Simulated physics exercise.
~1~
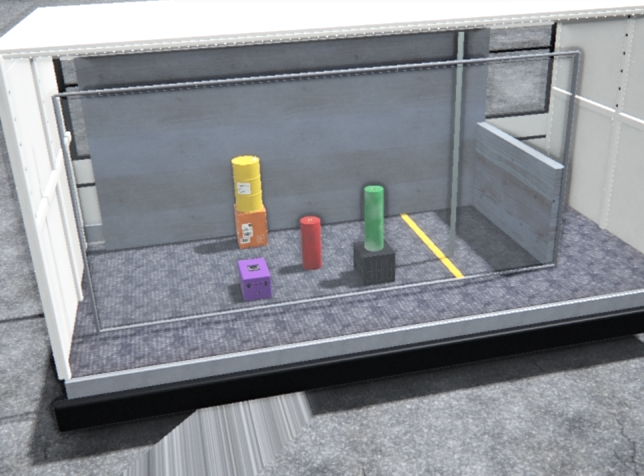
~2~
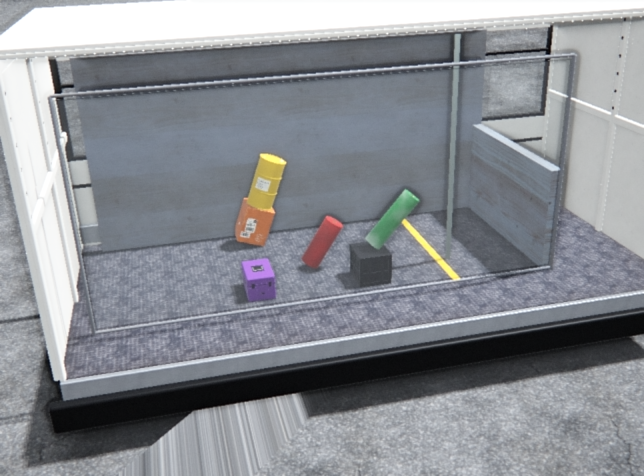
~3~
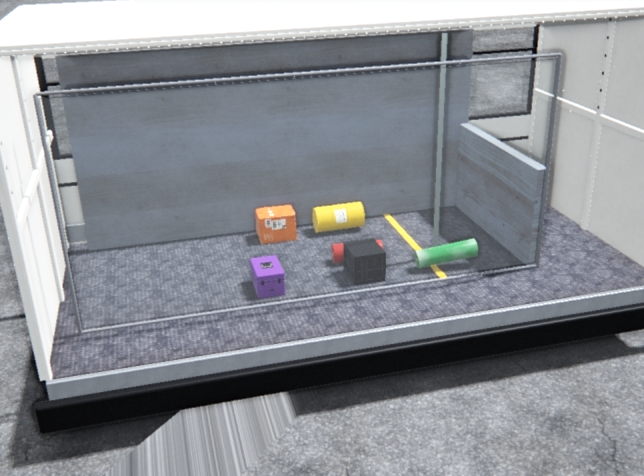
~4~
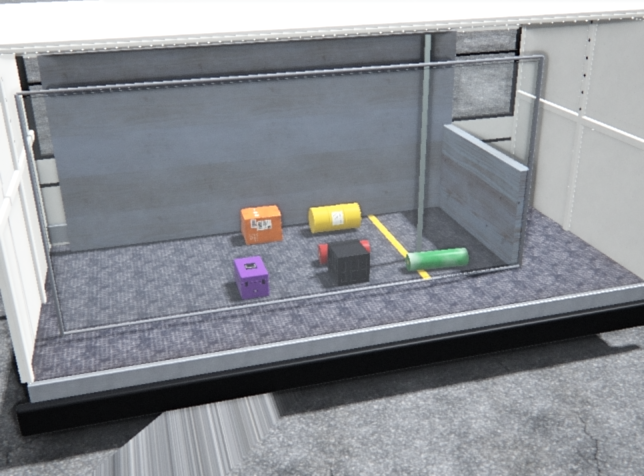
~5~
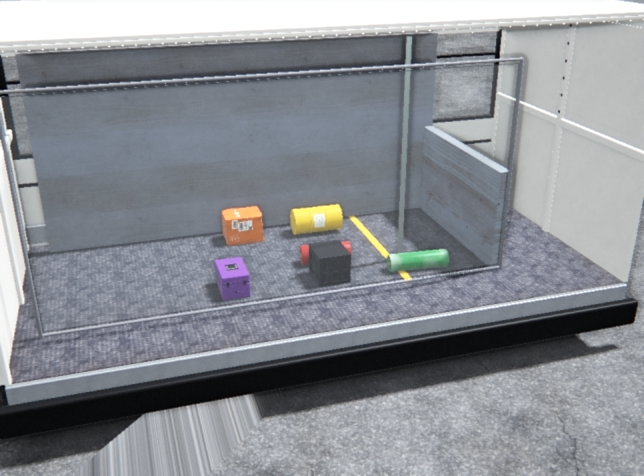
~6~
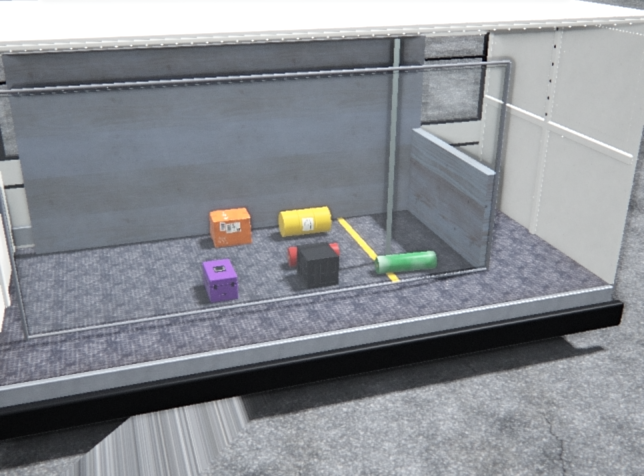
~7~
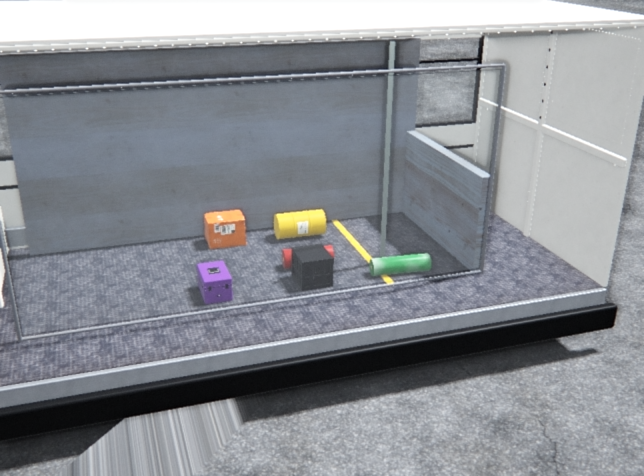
We see upright cylinders and boxes in an open-sided bay as the yellow drum, red roll and green roll tip rightward and fall onto their sides. The green roll ends across the yellow line, while the drum, red roll and boxes lie still short of it.
